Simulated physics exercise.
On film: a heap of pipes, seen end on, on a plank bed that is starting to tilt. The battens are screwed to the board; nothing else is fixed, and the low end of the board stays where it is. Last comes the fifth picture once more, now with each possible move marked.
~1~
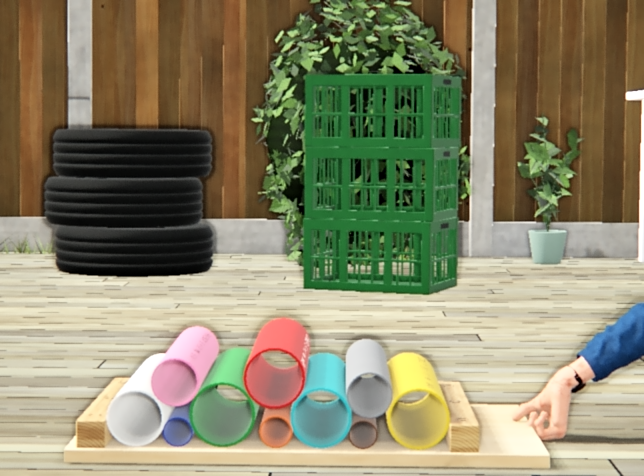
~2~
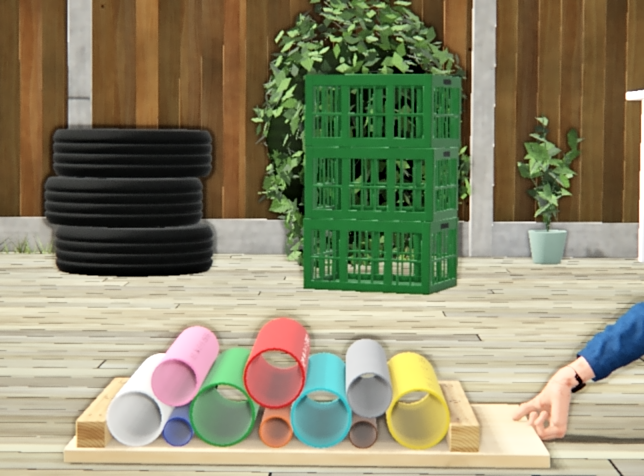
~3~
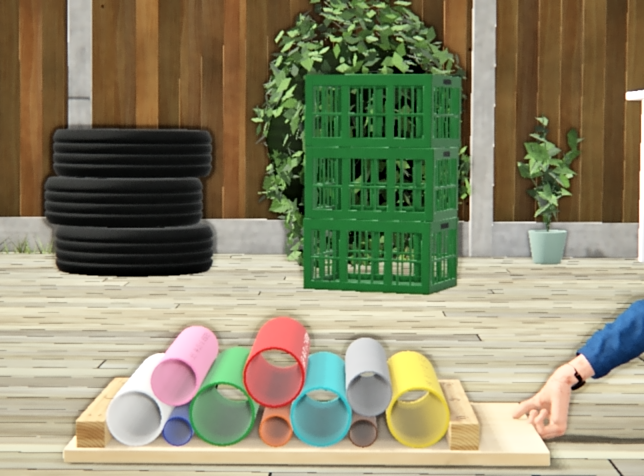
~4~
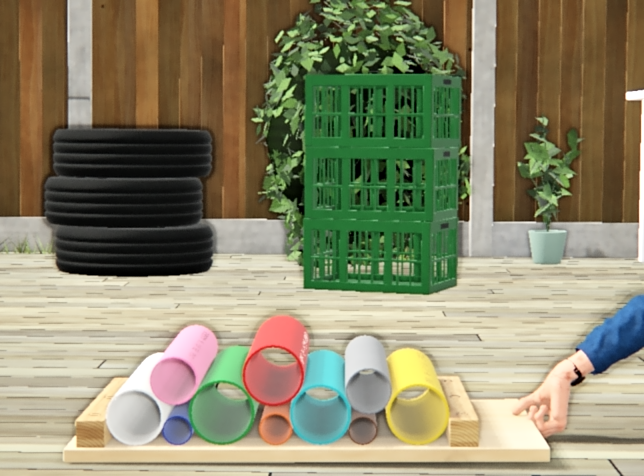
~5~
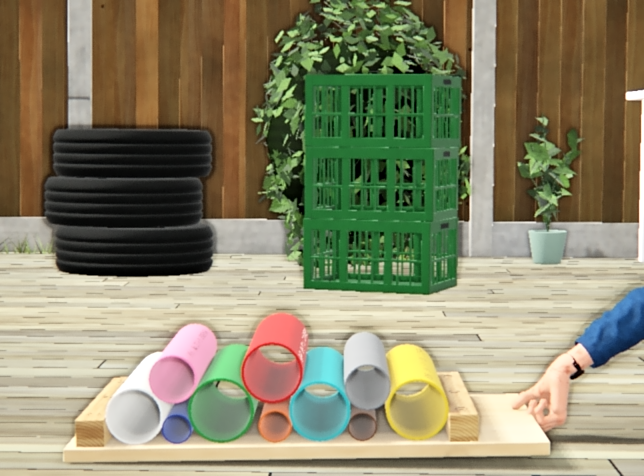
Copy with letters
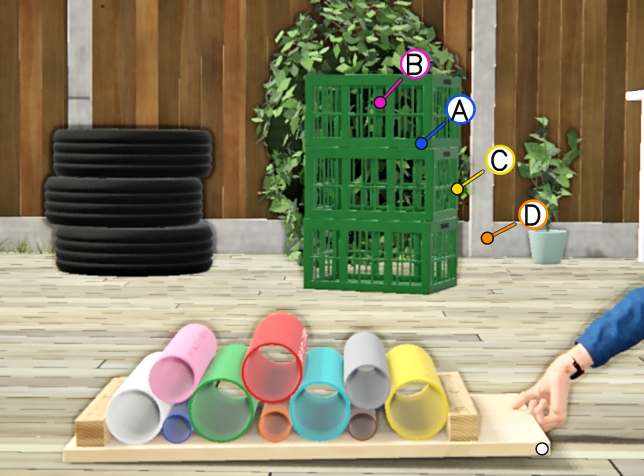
Colourful pipes, seen end on, lie heaped between wooden battens on a pale board in the foreground of a decked yard, viewed from the front. Behind them stand stacked black tyres at left, green crates before ivy at centre, and a potted plant at right against a brown fence. A blue-sleeved hand touches the board's right end, shifting barely as the board and pipes tilt very slightly; the view stays still.
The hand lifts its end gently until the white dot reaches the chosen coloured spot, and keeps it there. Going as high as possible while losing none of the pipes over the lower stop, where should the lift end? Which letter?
At most to A.
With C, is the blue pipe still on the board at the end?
Yes, with C.
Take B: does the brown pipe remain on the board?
The brown pipe: Yes.
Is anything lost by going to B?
At B: Yes.
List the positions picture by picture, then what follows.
Turquoise pipe (321, 418); brown pipe (363, 435); yellow pipe (419, 419), in the first frame.
Yellow pipe (419, 419); pink pipe (175, 382), in the second frame.
Board (309, 418); brown pipe (363, 433); yellow pipe (418, 417); green pipe (222, 414), in the third frame.
Board (309, 416); white pipe (135, 417); blue pipe (177, 430), in the fourth frame.
Board (309, 413); white pipe (135, 415); blue pipe (177, 429), in the fifth frame.
On the marked copy, A at (421, 144); B at (380, 102); C at (457, 189); D at (487, 238); the white dot at (542, 449).
Following A. Soon after the start, board at 21°.
Later, board at 41°.
In the end, board at 42°, none over the low batten.
As for the rest, B two over the low batten (pink, red); C none over the low batten; D none over the low batten.
